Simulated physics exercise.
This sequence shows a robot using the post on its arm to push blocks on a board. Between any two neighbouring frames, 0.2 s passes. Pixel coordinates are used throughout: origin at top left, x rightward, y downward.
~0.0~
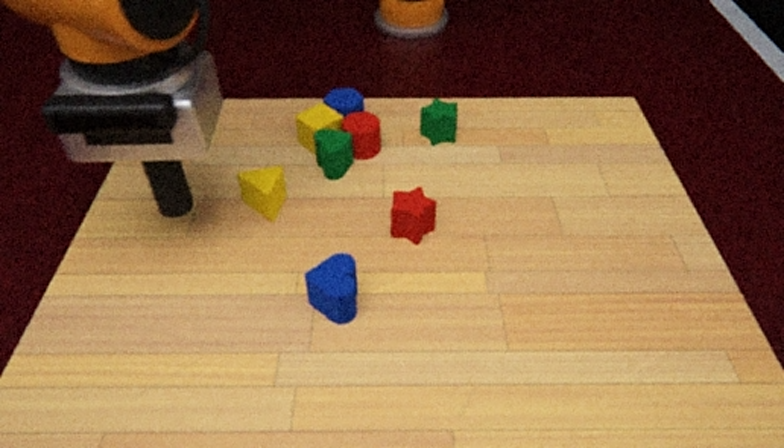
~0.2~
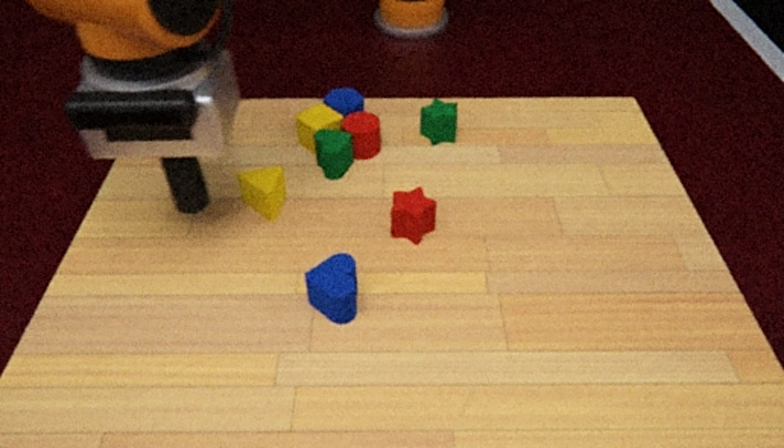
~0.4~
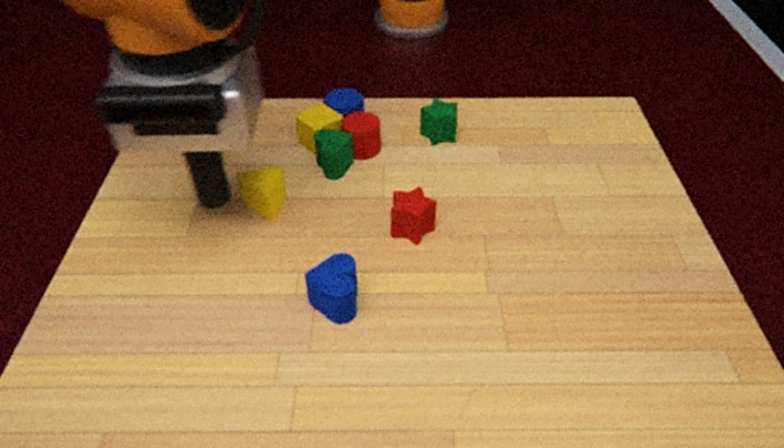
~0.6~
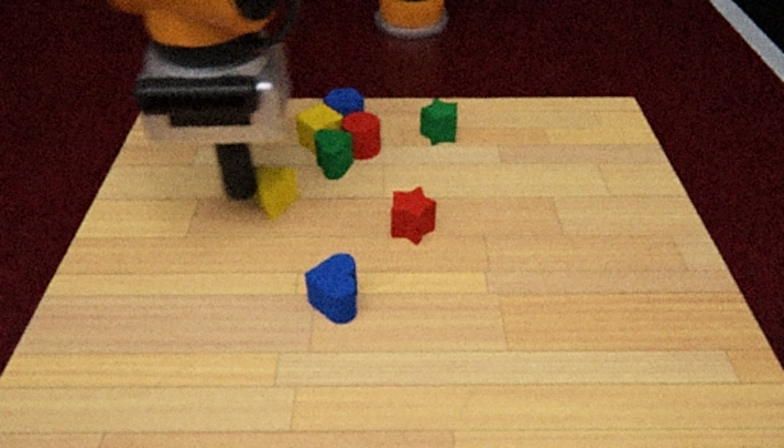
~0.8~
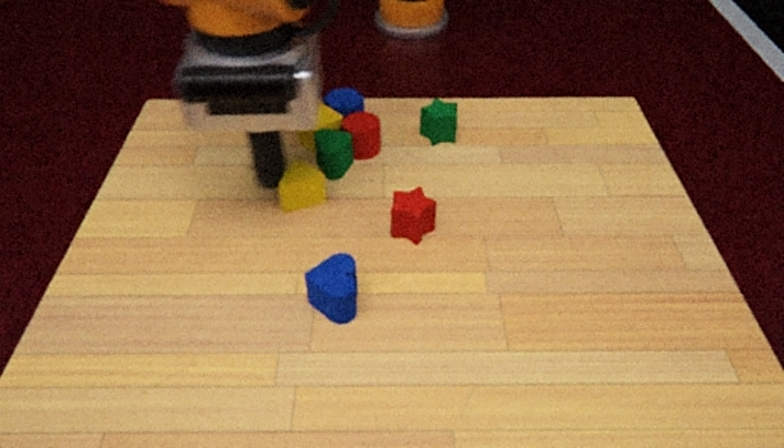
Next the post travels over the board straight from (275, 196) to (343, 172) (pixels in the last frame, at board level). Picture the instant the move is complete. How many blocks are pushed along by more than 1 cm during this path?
Three or more blocks move more than 1 cm.
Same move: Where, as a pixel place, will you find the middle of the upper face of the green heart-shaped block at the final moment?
My estimate: (355, 128).
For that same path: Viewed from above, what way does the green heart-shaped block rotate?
Viewed from the top, it goes anticlockwise.
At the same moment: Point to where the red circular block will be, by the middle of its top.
Put as a pixel place, it's (374, 108).
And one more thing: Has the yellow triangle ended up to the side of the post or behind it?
Yes, that is how it ends up.
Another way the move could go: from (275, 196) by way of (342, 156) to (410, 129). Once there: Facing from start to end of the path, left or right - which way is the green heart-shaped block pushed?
It moves off to the right.
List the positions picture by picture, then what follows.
In the first picture, lower end of the post at (177, 208), tops of blocks, yellow triangle at (262, 177), yellow square block at (319, 115), green heart-shaped block at (332, 139), red circular block at (361, 121).
In the second picture, post at (193, 204), blocks as before.
In the third picture, post at (215, 199), blocks as before.
In the fourth picture, post at (242, 191), yellow triangle at (271, 175).
In the fifth picture, post at (272, 180), yellow triangle at (299, 171), yellow square block at (319, 115), green heart-shaped block at (332, 139), red circular block at (361, 121).
What follows on the original path. Halfway along, post at (308, 168); yellow triangle at (327, 169), turned 25° clockwise.
At the end, post at (342, 156); yellow triangle at (333, 167), turned 45° clockwise; yellow square block not moved; green heart-shaped block at (355, 128), turned 30° anticlockwise; red circular block at (374, 108).
